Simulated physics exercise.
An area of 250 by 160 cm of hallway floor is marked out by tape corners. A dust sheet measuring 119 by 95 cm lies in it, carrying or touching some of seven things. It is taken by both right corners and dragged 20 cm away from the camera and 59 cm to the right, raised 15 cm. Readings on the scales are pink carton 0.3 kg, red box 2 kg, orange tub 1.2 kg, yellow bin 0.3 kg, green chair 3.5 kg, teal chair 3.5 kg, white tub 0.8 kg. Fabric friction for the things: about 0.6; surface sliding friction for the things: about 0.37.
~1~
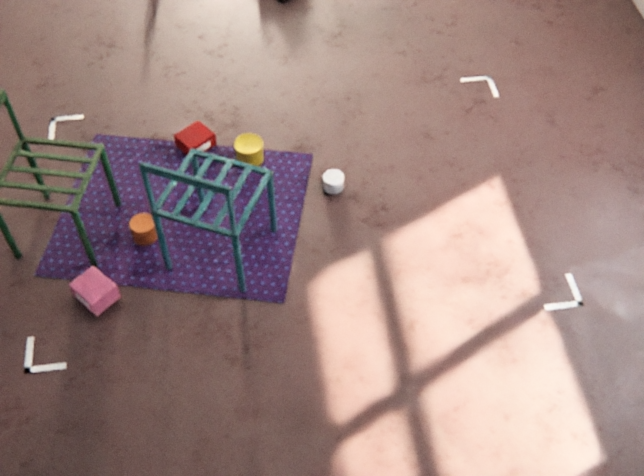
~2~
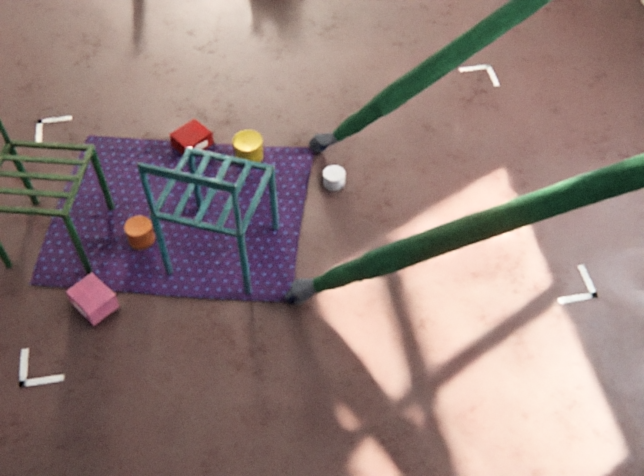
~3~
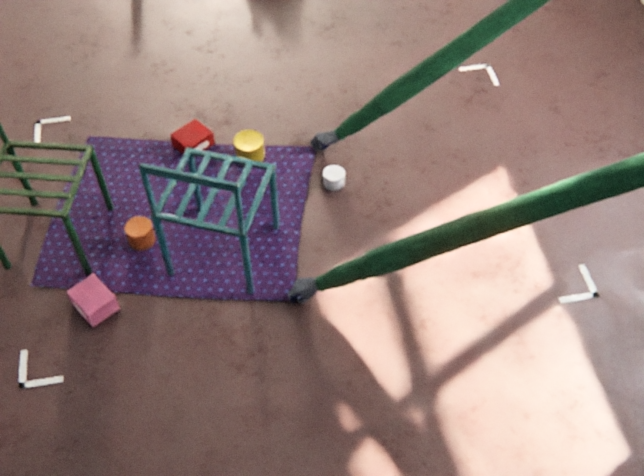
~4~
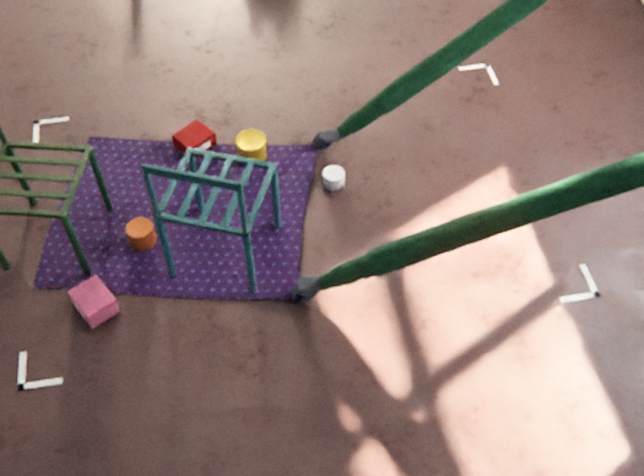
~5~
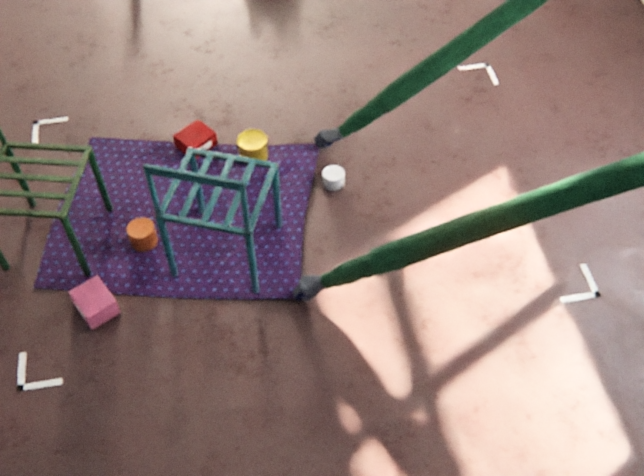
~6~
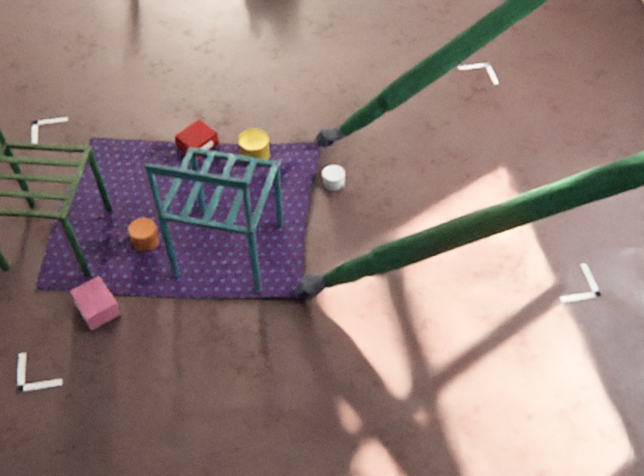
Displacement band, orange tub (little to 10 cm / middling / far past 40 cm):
Far.
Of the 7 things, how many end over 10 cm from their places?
That gives 5.
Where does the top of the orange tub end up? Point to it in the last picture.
You'll find it ending up somewhere near (273, 187).
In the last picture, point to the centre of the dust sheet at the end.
The midpoint is close to pixel (309, 173).
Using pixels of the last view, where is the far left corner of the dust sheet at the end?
In the final picture you'd find it somewhere near (195, 120).
Next, middle of the dust sheet at (217, 204); orange tub 20 cm off its start, red box 21 cm off its start, yellow bin 21 cm off its start.
Then, middle of the dust sheet at (255, 189); orange tub 39 cm off its start, teal chair 41 cm off its start, red box 39 cm off its start.
After that, middle of the dust sheet at (290, 176); orange tub 57 cm off its start at (255, 190), yellow bin on its side, 62 cm off its start at (345, 97), teal chair 60 cm off its start at (338, 143).
Later, middle of the dust sheet at (308, 172); orange tub 66 cm off its start, yellow bin on its side, 77 cm off its start, teal chair 67 cm off its start.
At the end, middle of the dust sheet at (309, 173); orange tub 66 cm off its start at (273, 187), yellow bin on its side, 90 cm off its start at (388, 79), teal chair 67 cm off its start at (355, 141), red box 62 cm off its start at (302, 107).
